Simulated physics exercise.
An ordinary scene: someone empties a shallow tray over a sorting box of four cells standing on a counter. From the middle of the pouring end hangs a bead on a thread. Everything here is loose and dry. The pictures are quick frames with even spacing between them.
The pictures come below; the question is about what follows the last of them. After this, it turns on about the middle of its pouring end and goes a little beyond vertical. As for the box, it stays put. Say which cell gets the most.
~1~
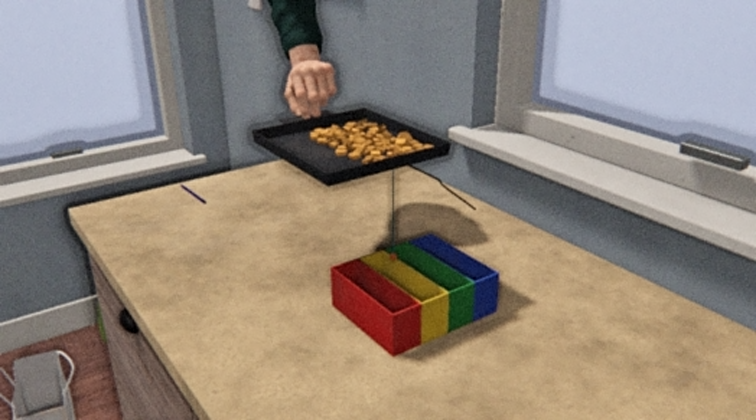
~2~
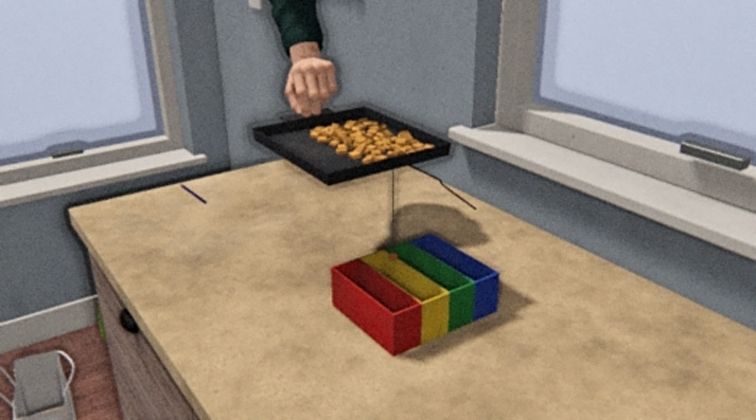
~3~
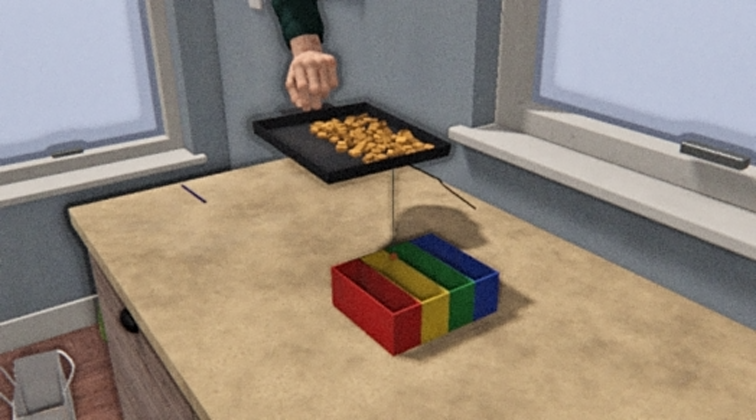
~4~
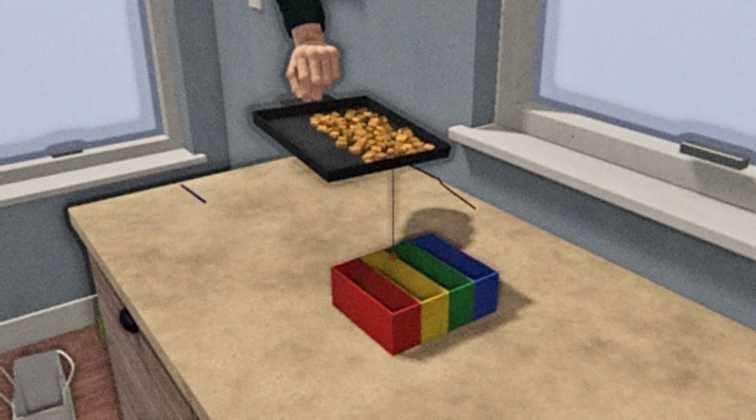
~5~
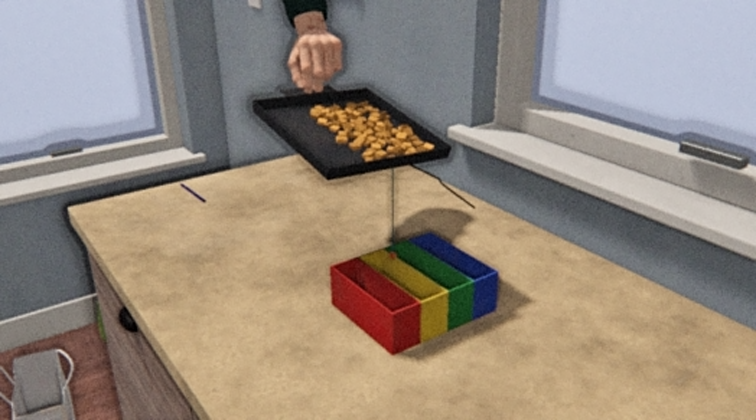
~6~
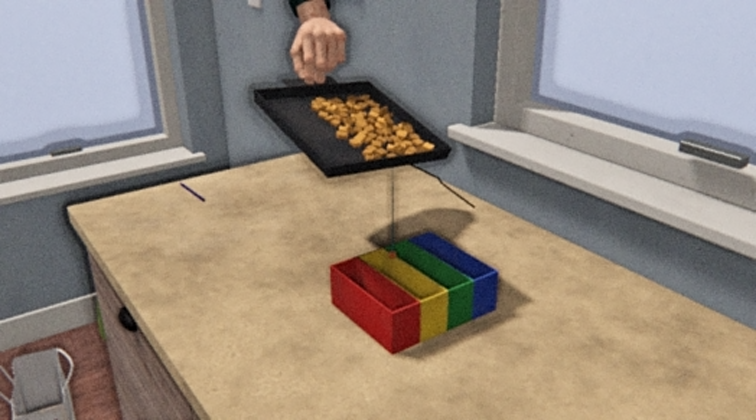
Blue.
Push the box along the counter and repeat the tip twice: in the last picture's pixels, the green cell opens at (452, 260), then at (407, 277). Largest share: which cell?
First try: That green cell. Second try: Blue.
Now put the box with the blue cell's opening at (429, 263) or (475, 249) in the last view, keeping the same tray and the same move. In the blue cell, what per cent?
The first gives 30 %, the second 20 %.
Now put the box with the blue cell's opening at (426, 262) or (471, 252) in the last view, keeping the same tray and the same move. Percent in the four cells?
Close to 30 in a hundred, followed by close to 100 in a hundred.
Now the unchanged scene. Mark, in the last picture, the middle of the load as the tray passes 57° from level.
Somewhere near pixel (411, 129).
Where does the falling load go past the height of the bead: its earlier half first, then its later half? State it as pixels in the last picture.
Points: About (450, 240), then about (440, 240).
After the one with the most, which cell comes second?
The cell in second spot is green.
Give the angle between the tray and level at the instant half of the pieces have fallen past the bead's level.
At roughly 110°.
Shortly afterwards, tray tipped steeply; the whole lot on the tray.
Next, tray tipped right over; the bulk on the tray; near a quarter in the blue cell; only a few in the green cell; a little falling or outside the box.
Some moments later, tray tipped past a quarter turn; near half in the blue cell; near a quarter in the green cell; only a few in the yellow cell; a little falling or outside the box.
In the end, tray tipped past a quarter turn; near half in the blue cell; near a quarter in the green cell; only a few in the yellow cell; none at all in the red cell; a little outside the box.
